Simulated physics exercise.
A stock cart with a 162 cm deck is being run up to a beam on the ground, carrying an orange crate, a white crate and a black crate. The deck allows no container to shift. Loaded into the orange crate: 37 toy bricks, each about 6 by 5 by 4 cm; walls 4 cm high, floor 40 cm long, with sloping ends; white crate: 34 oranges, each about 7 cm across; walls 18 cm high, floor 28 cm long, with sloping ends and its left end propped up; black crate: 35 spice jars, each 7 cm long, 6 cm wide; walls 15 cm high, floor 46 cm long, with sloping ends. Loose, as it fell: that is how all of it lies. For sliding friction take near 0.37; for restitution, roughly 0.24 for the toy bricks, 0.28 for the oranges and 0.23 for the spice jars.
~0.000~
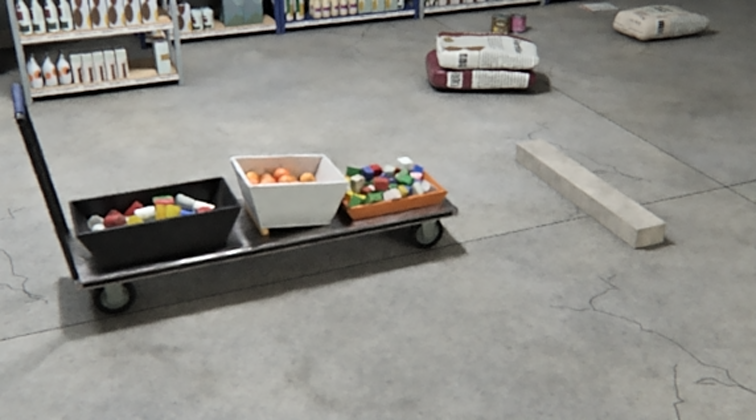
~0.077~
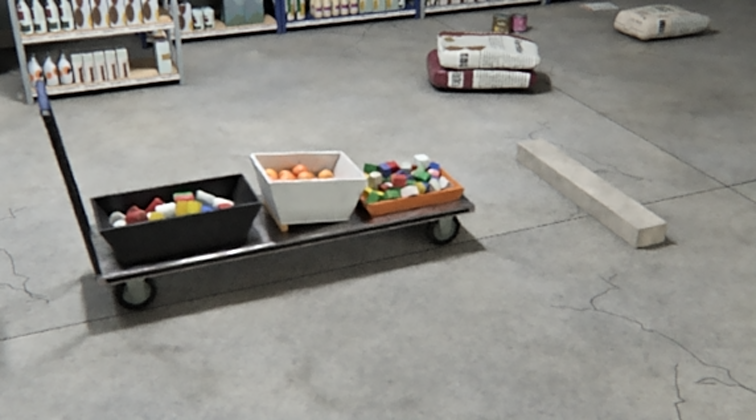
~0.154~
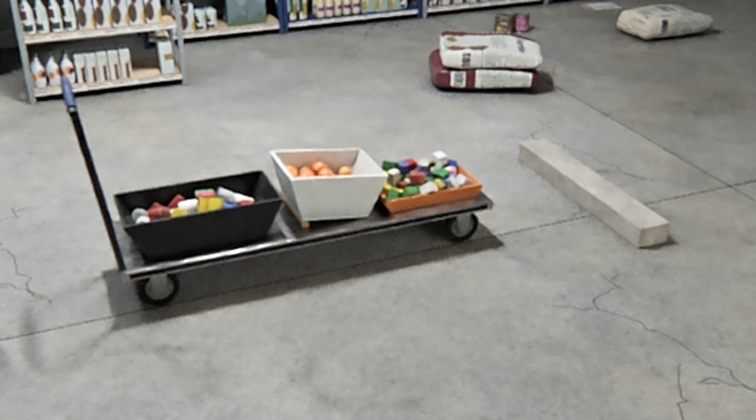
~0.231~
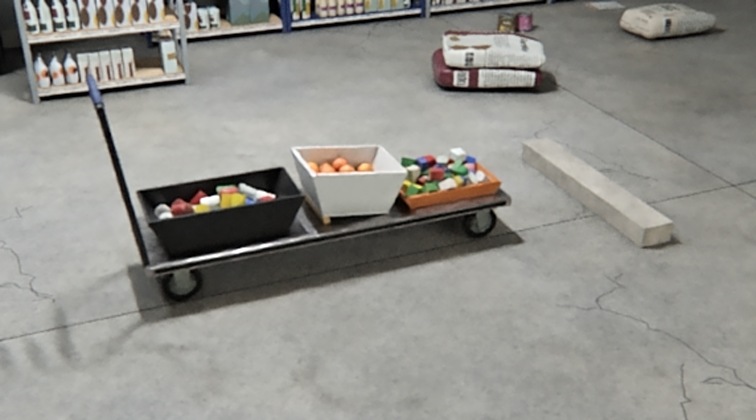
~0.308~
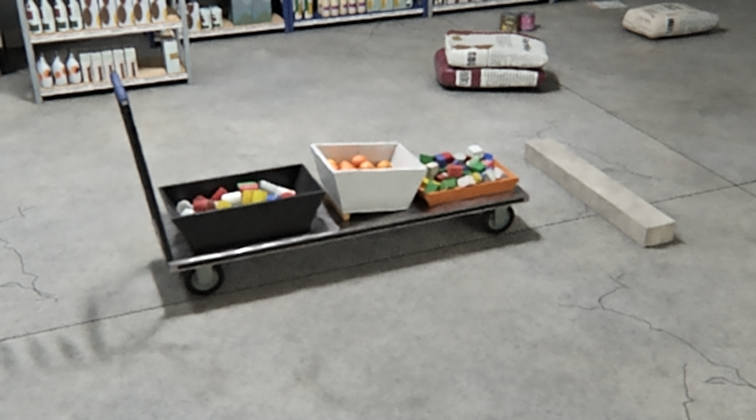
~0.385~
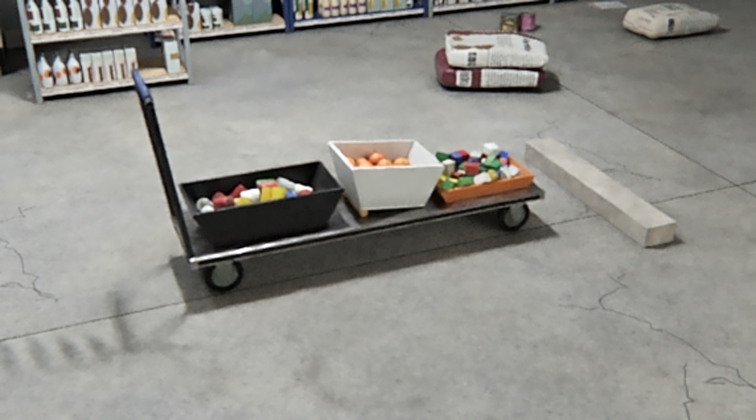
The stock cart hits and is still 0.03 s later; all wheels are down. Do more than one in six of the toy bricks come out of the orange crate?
The spill is going to not reach a sixth, I think.
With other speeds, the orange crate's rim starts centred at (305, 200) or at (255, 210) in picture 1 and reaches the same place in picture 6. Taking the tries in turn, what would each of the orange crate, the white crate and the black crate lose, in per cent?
Per cent lost, first try then second - orange crate: 30, 50; white crate: 0, 10; black crate: 0, 10.
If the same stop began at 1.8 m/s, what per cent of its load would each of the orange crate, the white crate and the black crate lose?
Orange crate 20 %, white crate 0 %, black crate 0 %.
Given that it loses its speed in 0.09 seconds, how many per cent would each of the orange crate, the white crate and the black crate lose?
Result - orange crate: 10 percent, white crate: 0 percent, black crate: 0 percent.
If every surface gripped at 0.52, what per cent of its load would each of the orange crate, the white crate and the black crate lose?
Orange crate 10%, white crate 0%, black crate 0%.
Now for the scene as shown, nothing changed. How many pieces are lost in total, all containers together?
Some 2 altogether.
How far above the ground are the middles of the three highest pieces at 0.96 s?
38 cm.
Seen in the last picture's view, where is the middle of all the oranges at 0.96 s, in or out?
Centre approx. (464, 163).
After 0.74 s, the wheels strike.
After 0.84 s, orange crate 37 in, 0 out, white crate 34 in, 0 out and black crate 35 in, 0 out.
After 0.96 s, orange crate 36 in, 1 out, white crate 34 in, 0 out and black crate 35 in, 0 out.
After 1.19 s, orange crate 35 in, 2 out, white crate 34 in, 0 out and black crate 35 in, 0 out.
When it is over (at 1.70 s), orange crate 35 in, 2 out, white crate 34 in, 0 out and black crate 35 in, 0 out. Asked share, 2 of 37, 5 per cent.
